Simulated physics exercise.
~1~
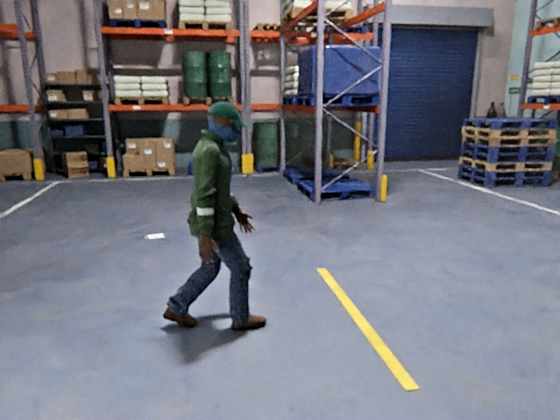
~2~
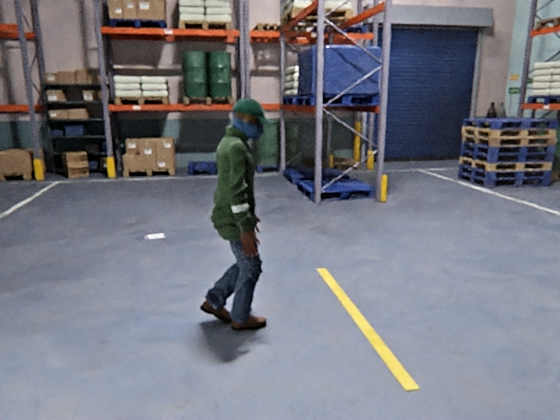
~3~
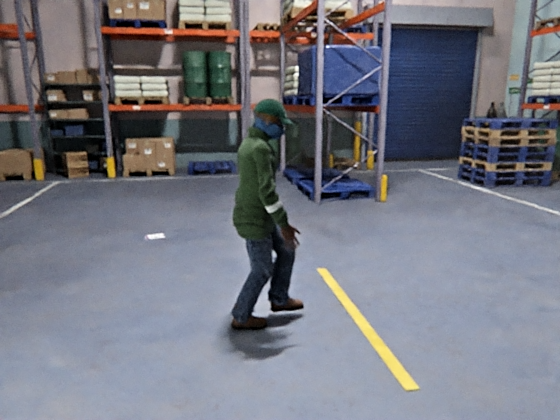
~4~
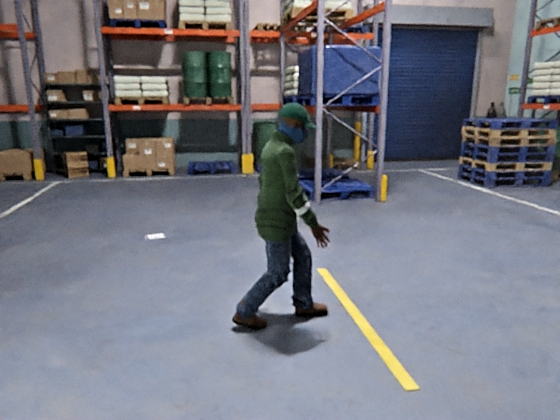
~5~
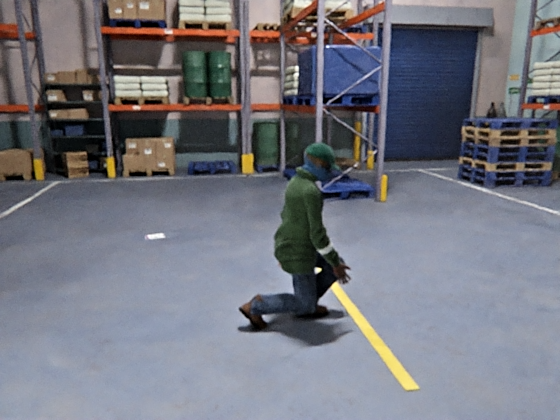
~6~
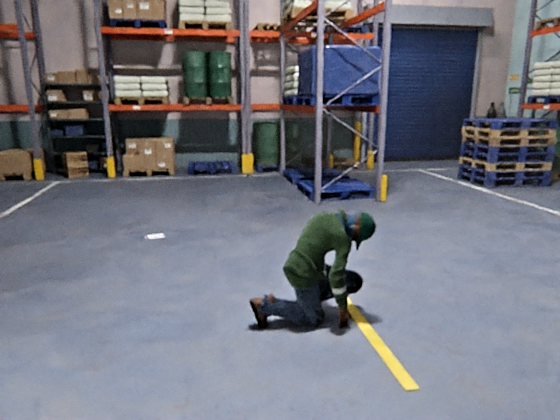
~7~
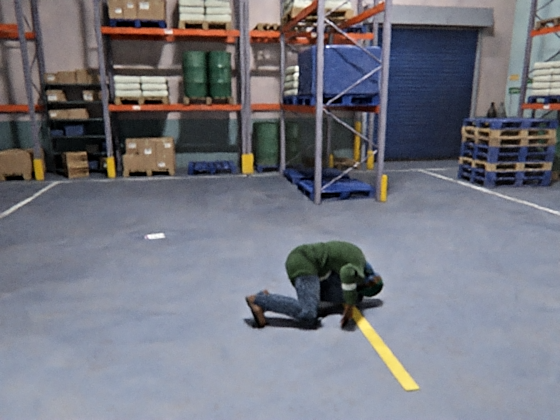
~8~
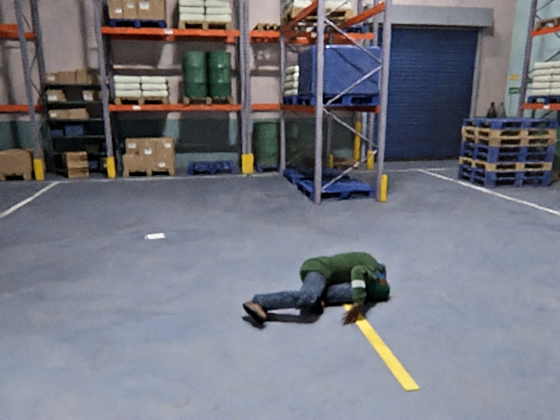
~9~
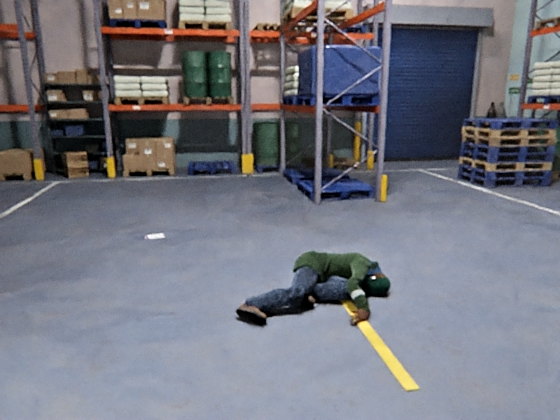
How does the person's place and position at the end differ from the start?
At the start the person is upright and walking, well to the left of the yellow strip. At the end the person is lying on the floor farther right and lower in view, with the head and chest across the strip.
